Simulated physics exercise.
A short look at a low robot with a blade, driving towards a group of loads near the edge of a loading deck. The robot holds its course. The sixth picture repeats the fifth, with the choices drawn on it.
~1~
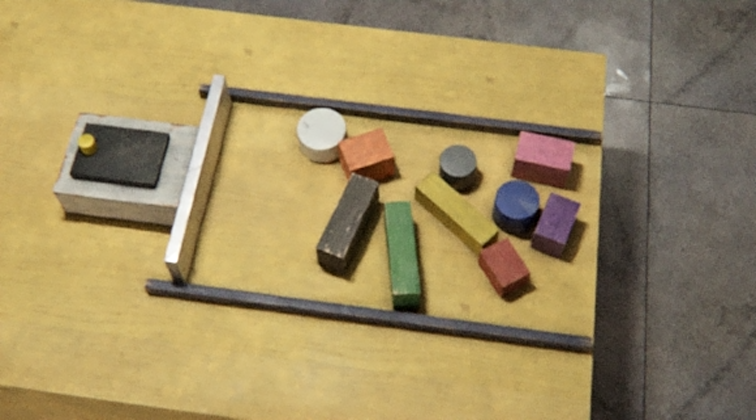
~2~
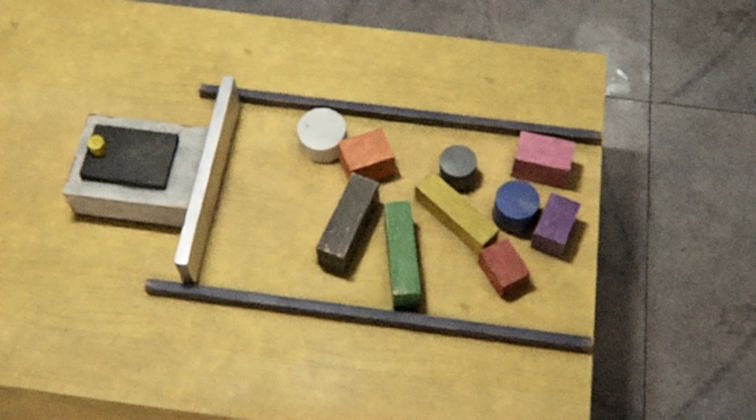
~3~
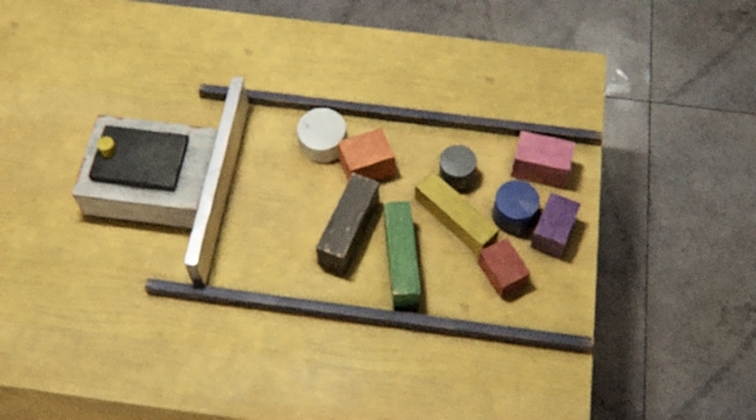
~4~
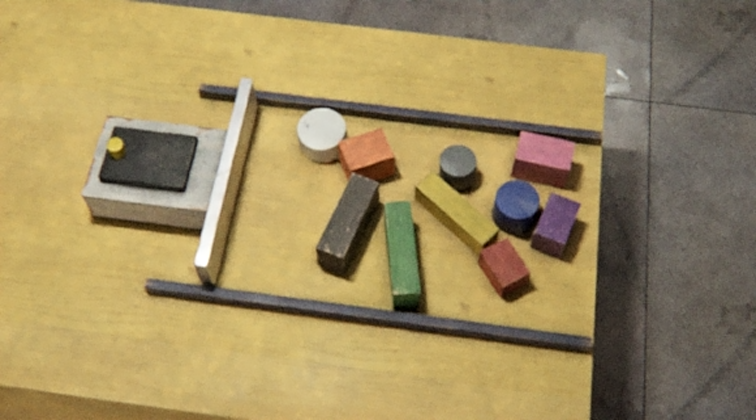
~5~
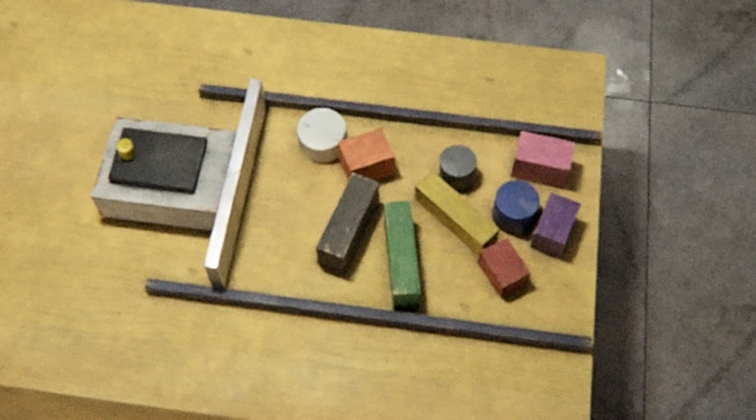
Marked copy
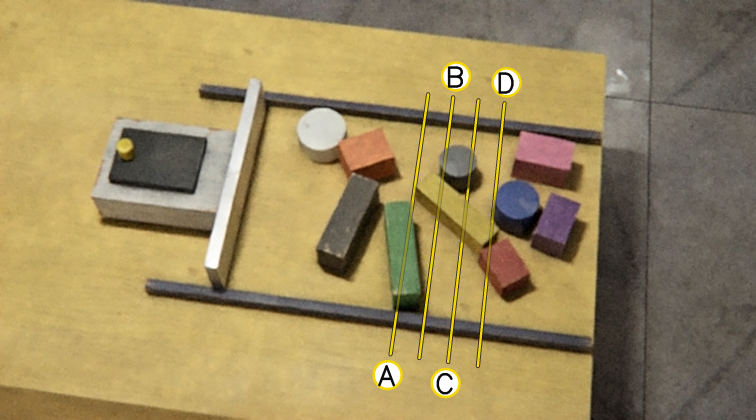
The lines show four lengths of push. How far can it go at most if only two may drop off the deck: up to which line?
D is the last line within the limit.
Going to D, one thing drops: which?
The purple crate.
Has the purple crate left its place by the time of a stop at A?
No.
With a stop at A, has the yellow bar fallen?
By then, no.
On the copy, A at (411, 215); B at (437, 219); C at (464, 222); D at (492, 226).
On D. First, robot (257, 171); white canister (371, 135); orange crate (386, 167).
Then, robot (350, 183); red crate (523, 295); blue canister (522, 207).
Finally, robot (419, 192); purple crate over the edge; pink crate (599, 163); one fallen.
By contrast, A is within the limit but short; B is within the limit but short; C is within the limit but short.
